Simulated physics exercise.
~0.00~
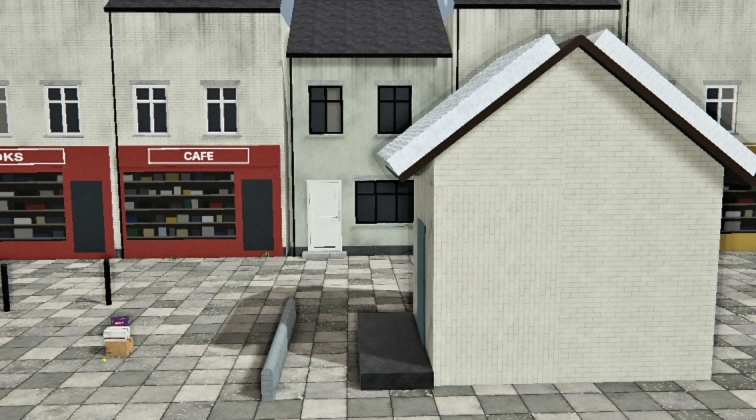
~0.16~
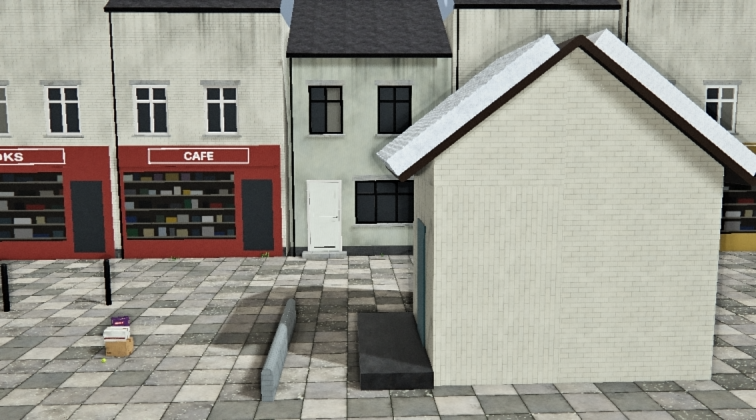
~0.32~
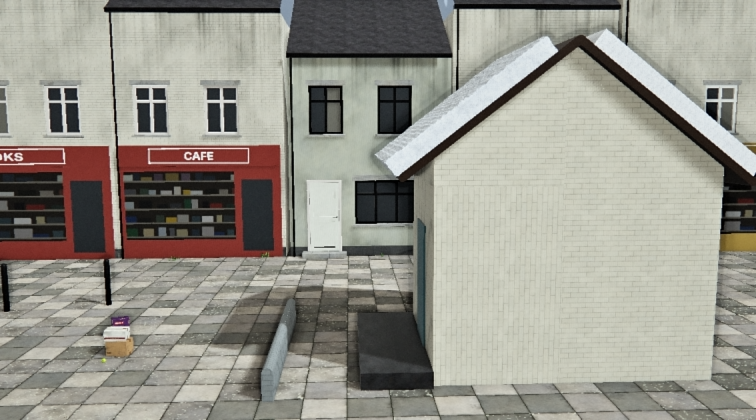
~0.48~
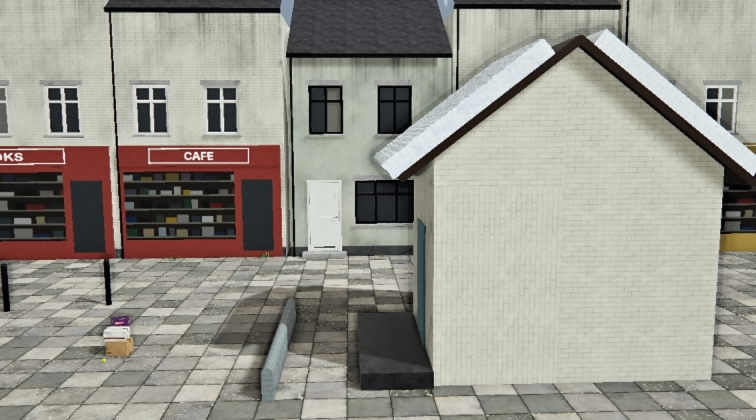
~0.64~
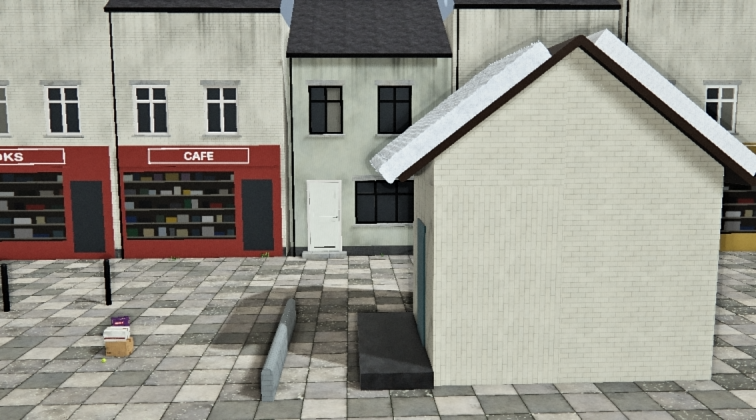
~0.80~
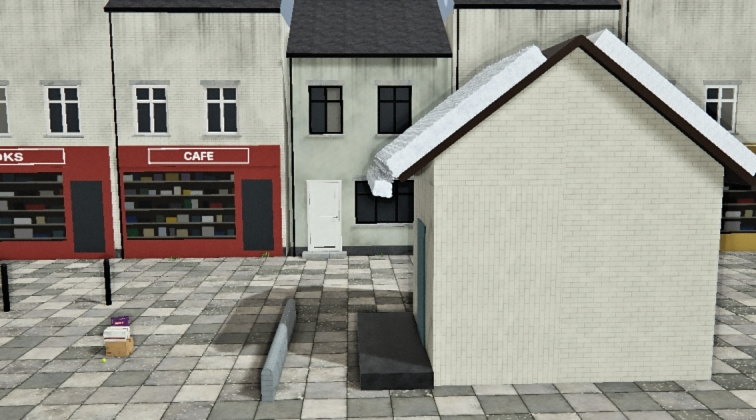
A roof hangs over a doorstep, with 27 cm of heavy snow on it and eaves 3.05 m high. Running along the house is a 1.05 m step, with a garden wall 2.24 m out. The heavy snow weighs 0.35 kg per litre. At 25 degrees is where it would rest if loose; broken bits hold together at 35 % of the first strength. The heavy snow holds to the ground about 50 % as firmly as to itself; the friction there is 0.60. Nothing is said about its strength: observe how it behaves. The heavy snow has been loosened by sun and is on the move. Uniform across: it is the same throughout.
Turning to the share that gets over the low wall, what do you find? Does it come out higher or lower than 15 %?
It comes out lower than 15 %.
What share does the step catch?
Roughly 6 in a hundred.
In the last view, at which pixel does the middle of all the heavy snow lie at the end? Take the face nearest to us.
(315, 373), roughly.
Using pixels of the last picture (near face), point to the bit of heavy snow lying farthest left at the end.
It sits close to (172, 380) in the last picture.
After 1.20 s, 90 % is still on the roof and 0 % is past the low wall.
After 1.66 s, 71 % is still on the roof and 0 % is past the low wall.
After 2.13 s, 47 % is still on the roof and 0 % is past the low wall.
After 2.60 s, 9 % is still on the roof and 0 % is past the low wall.
After 3.90 s, none is still on the roof and 5 % is past the low wall.
